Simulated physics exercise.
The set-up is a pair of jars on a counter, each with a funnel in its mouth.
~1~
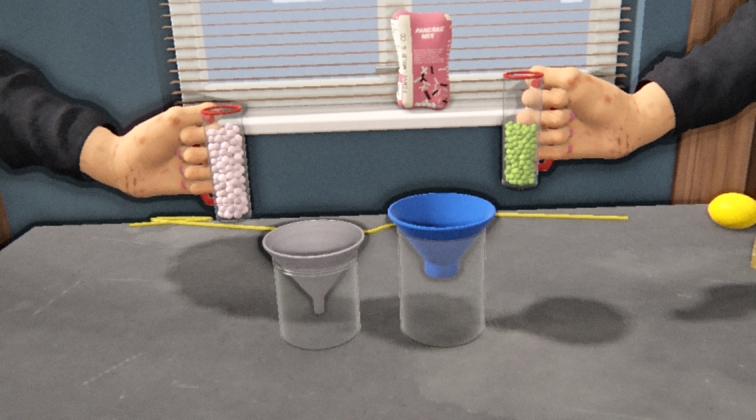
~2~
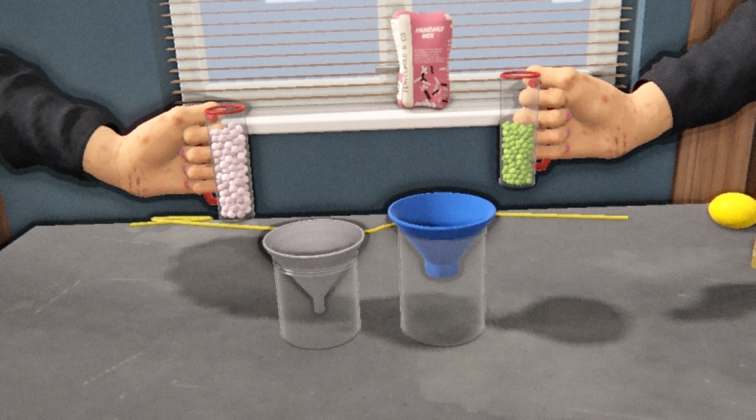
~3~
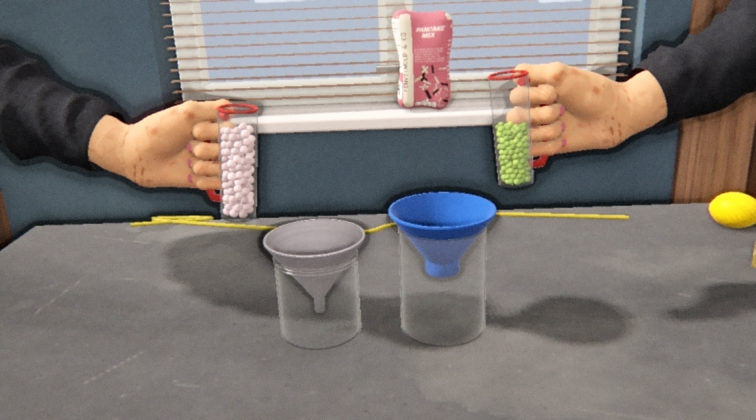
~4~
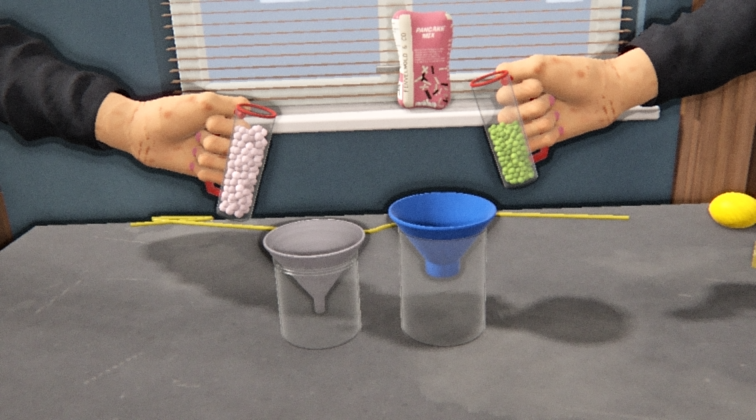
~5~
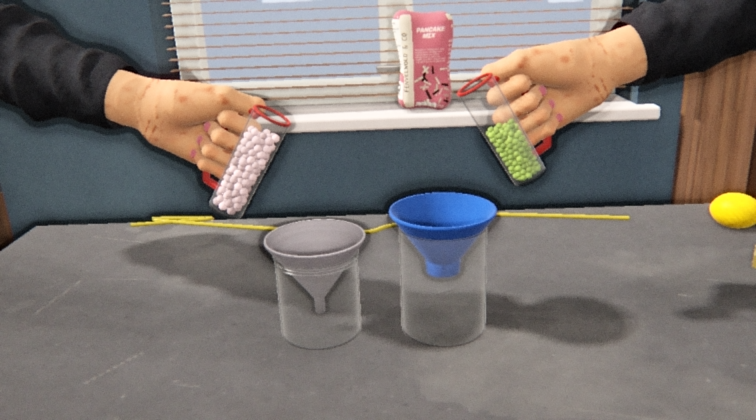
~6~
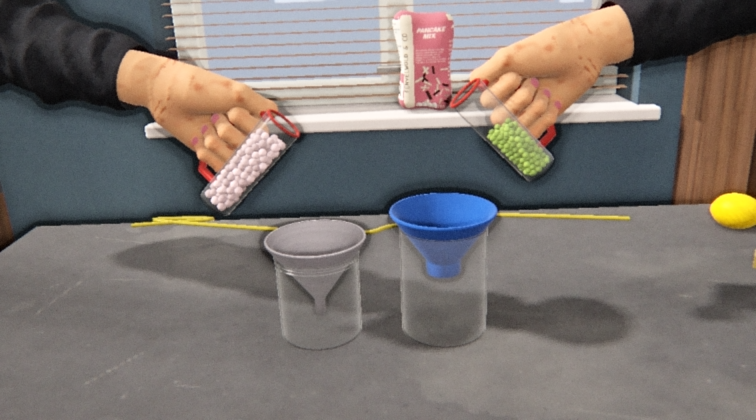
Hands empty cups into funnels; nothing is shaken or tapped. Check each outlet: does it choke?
Left funnel: Yes, it chokes; right funnel: No, it runs clear.
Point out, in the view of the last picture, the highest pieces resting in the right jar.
About (472, 314).
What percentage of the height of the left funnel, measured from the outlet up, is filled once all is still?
Roughly 80 per cent.
Then, 0.20 s later than the last frame, left, every one still in the cup; right, every one still in the cup.
Then, 0.45 s later than the last frame, left, every one still in the cup; right, every one still in the cup.
Then, 0.72 s later than the last frame, left, the larger part still in the cup, about a tenth in or over the funnel; right, almost all still in the cup, just a few in or over the funnel.
When it is over, left, every one stuck in the funnel, not one down in the jar; right, every one down in the jar.
